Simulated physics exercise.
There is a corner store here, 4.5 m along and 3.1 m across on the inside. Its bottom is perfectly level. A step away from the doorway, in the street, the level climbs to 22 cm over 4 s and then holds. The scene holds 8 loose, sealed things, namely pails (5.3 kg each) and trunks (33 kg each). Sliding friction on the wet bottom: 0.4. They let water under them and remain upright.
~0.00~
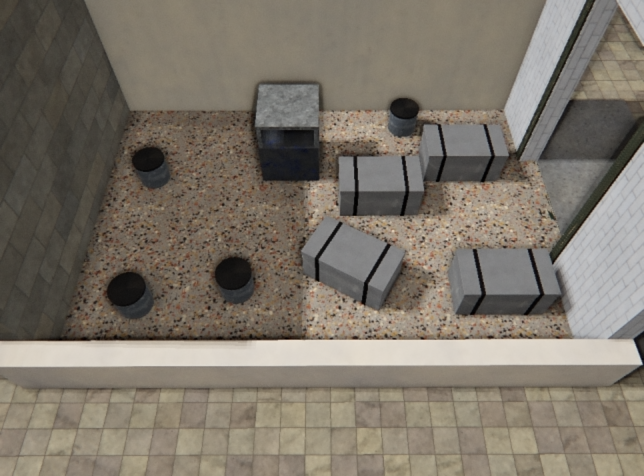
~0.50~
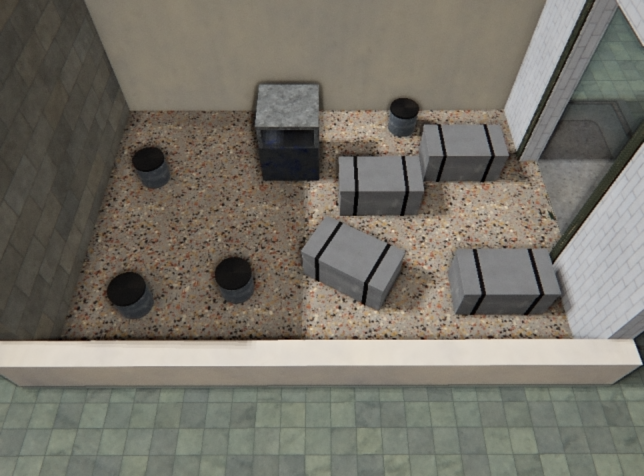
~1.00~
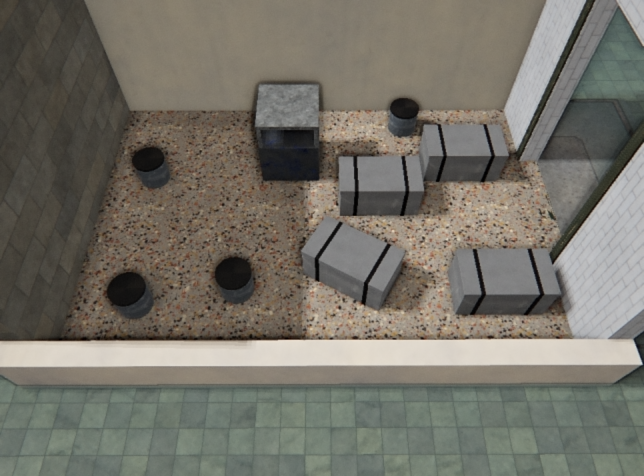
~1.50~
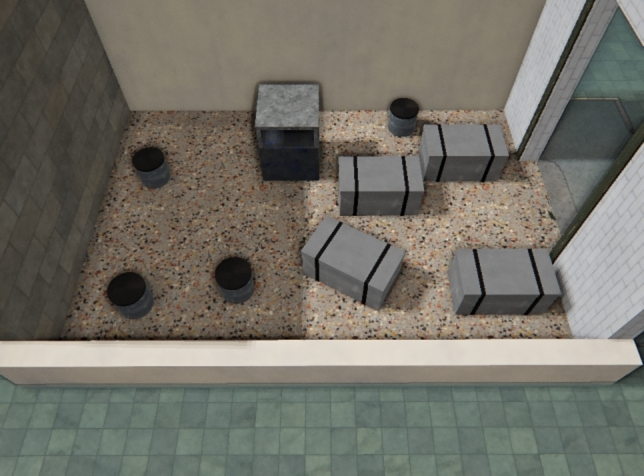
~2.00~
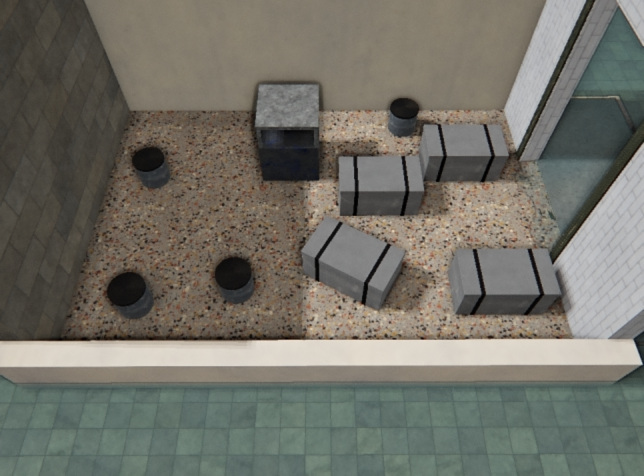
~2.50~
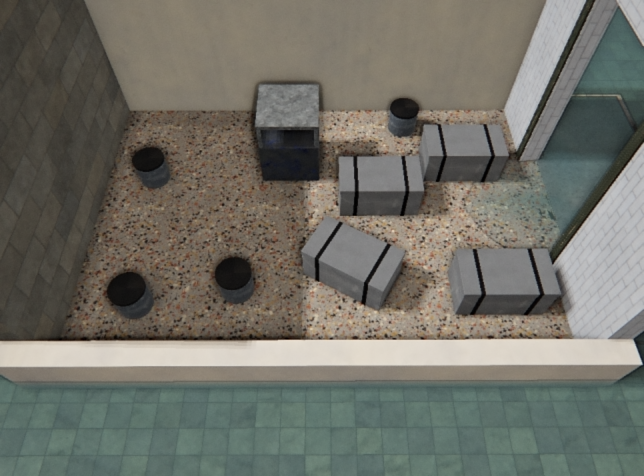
Greenish water spreads over the tiled street outside a low wall and deepens in colour, then a thin patch of it appears on the pebbled floor just inside the right doorway, while the grey trunks and dark pails stay still.
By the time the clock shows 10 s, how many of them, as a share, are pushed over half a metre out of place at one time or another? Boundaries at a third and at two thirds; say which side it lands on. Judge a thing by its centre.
It's shaping up to be most of them, two thirds and up.
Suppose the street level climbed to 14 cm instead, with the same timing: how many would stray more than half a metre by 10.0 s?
0.
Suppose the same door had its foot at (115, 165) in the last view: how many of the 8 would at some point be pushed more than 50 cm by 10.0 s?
The answer would then be 4.
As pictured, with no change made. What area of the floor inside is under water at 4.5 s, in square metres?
I'd estimate close to 4.5 m2.
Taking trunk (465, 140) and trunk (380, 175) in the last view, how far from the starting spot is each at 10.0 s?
60 cm, 150 cm.
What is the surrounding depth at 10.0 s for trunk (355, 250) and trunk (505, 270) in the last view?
14 and 8 cm.
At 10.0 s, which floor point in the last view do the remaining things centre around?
About (237, 213).
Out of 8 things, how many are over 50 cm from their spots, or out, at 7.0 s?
The answer is 4.
After 3.5 s 0 of 8 are over 50 cm from their spots; 0 afloat.
After 4.5 s 0 of 8 are over 50 cm from their spots; 0 afloat.
After 7.0 s 4 of 8 are over 50 cm from their spots; 2 afloat.
After 10.0 s 6 of 8 are over 50 cm from their spots, and 6 have been at some point; 7 afloat.
